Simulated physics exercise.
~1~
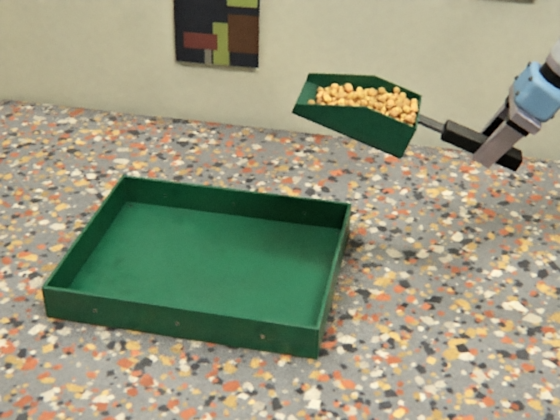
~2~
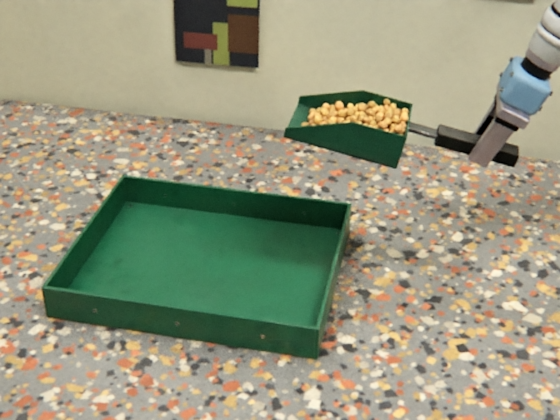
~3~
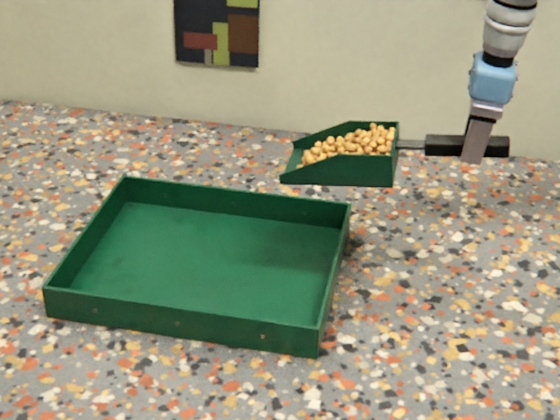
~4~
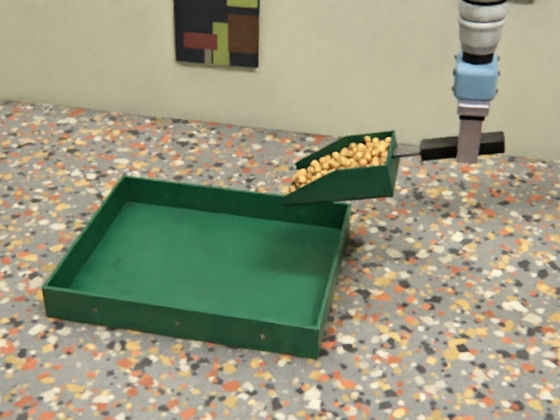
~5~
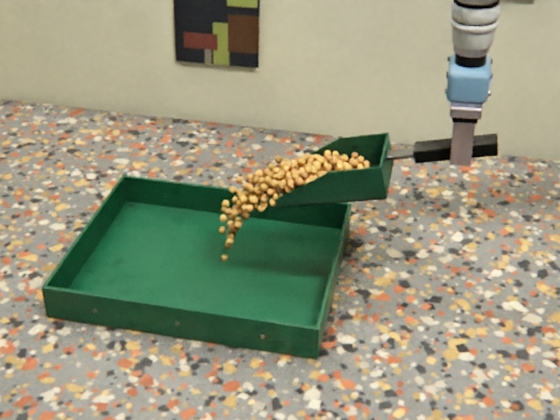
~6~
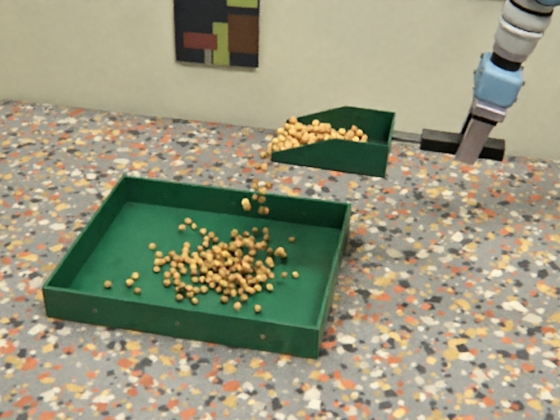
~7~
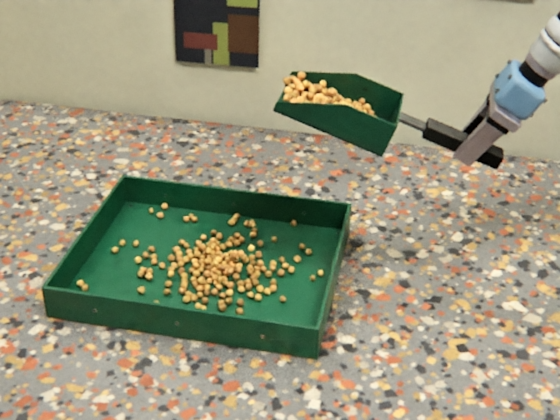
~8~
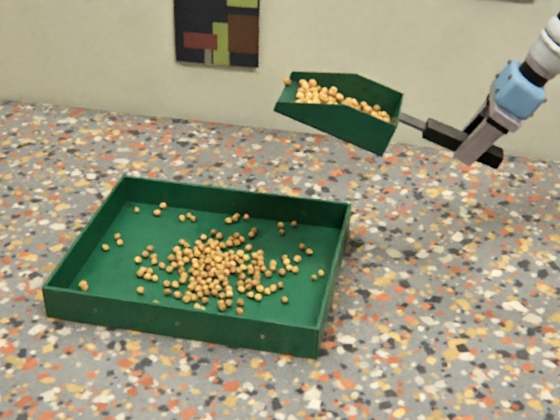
A robot arm lowered a green scoop heaped with chickpeas toward a green tray on a speckled tabletop and tipped it forward, spilling more than half into the tray, then lifted and tilted it back, keeping the rest inside as it came to a stop.
